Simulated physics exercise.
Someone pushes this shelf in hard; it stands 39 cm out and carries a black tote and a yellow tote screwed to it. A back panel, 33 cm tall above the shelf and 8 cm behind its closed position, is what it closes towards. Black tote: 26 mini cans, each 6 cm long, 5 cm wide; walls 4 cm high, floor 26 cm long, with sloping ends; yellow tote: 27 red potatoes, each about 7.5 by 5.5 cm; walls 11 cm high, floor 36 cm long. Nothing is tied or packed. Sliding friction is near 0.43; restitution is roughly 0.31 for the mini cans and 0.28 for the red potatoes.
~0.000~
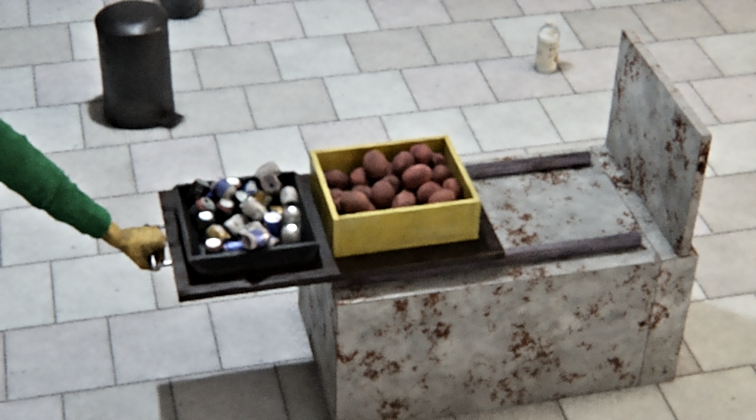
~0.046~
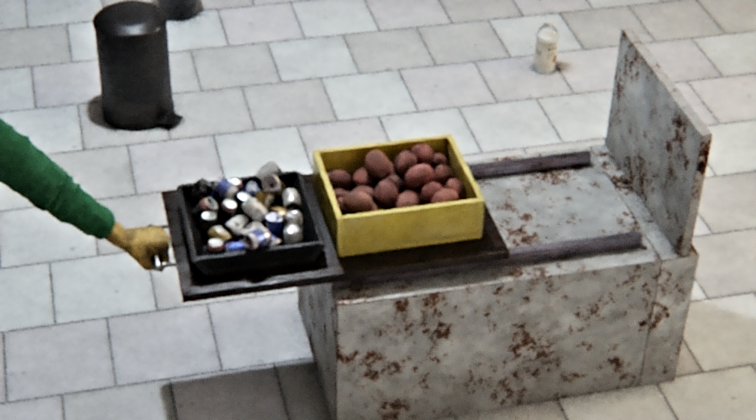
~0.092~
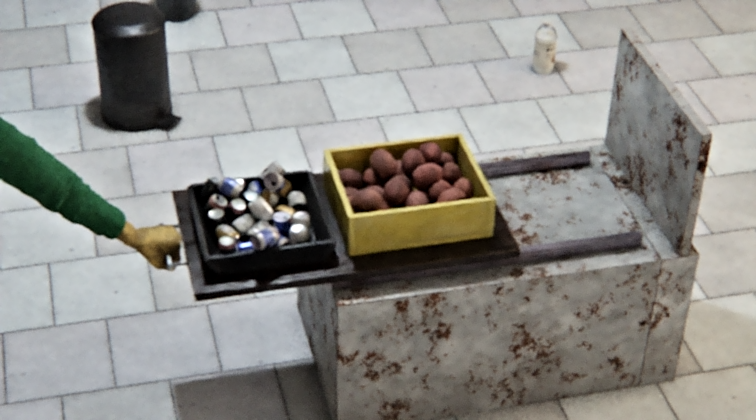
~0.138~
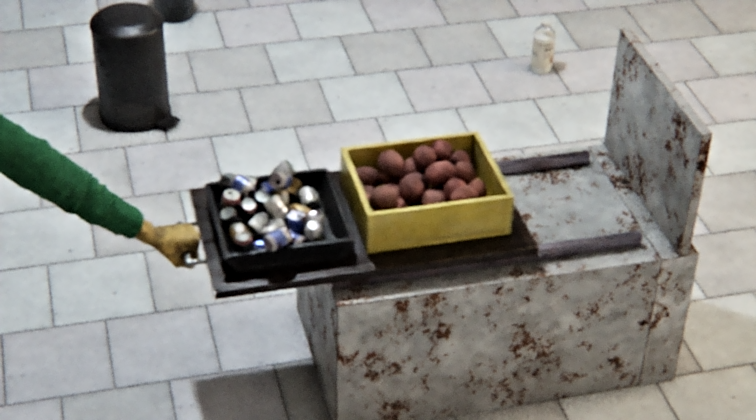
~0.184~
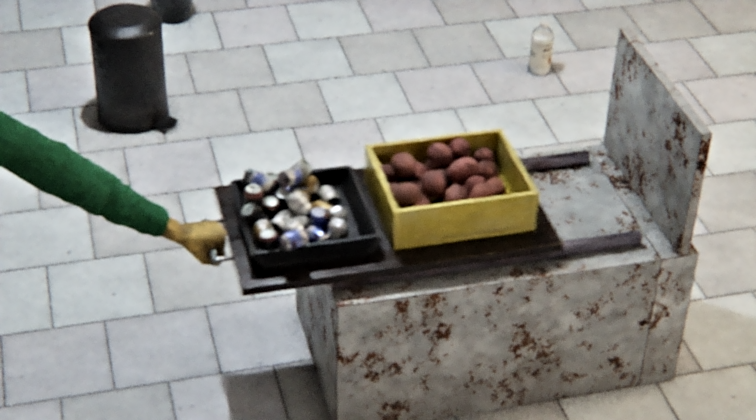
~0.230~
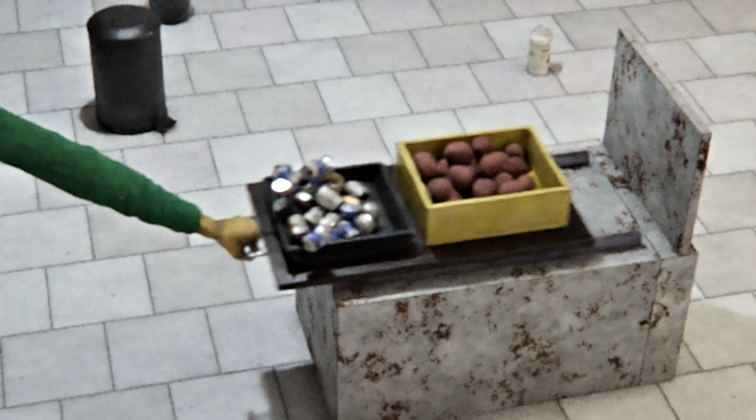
On a paved floor, a green-sleeved arm pushes a shelf with two filled totes right.
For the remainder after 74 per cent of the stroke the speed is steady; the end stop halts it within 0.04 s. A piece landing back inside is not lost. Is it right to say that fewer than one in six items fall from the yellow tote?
Right.
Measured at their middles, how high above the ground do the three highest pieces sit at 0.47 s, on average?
Height, averaged: Around 72 cm.
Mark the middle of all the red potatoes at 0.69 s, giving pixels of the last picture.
In the last view, the centre sits near (552, 175).
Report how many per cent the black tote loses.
Black tote: 25%.
After 0.27 s, the shelf hits its stop.
After 0.35 s, black tote 25 in, 1 out and yellow tote 27 in, 0 out.
After 0.47 s, black tote 23 in, 3 out and yellow tote 26 in, 1 out.
After 0.69 s, black tote 20 in, 6 out and yellow tote 26 in, 1 out.
Final count (at 1.13 s), black tote 19 in, 7 out and yellow tote 26 in, 1 out. Asked share, 1 of 27, 4 per cent.
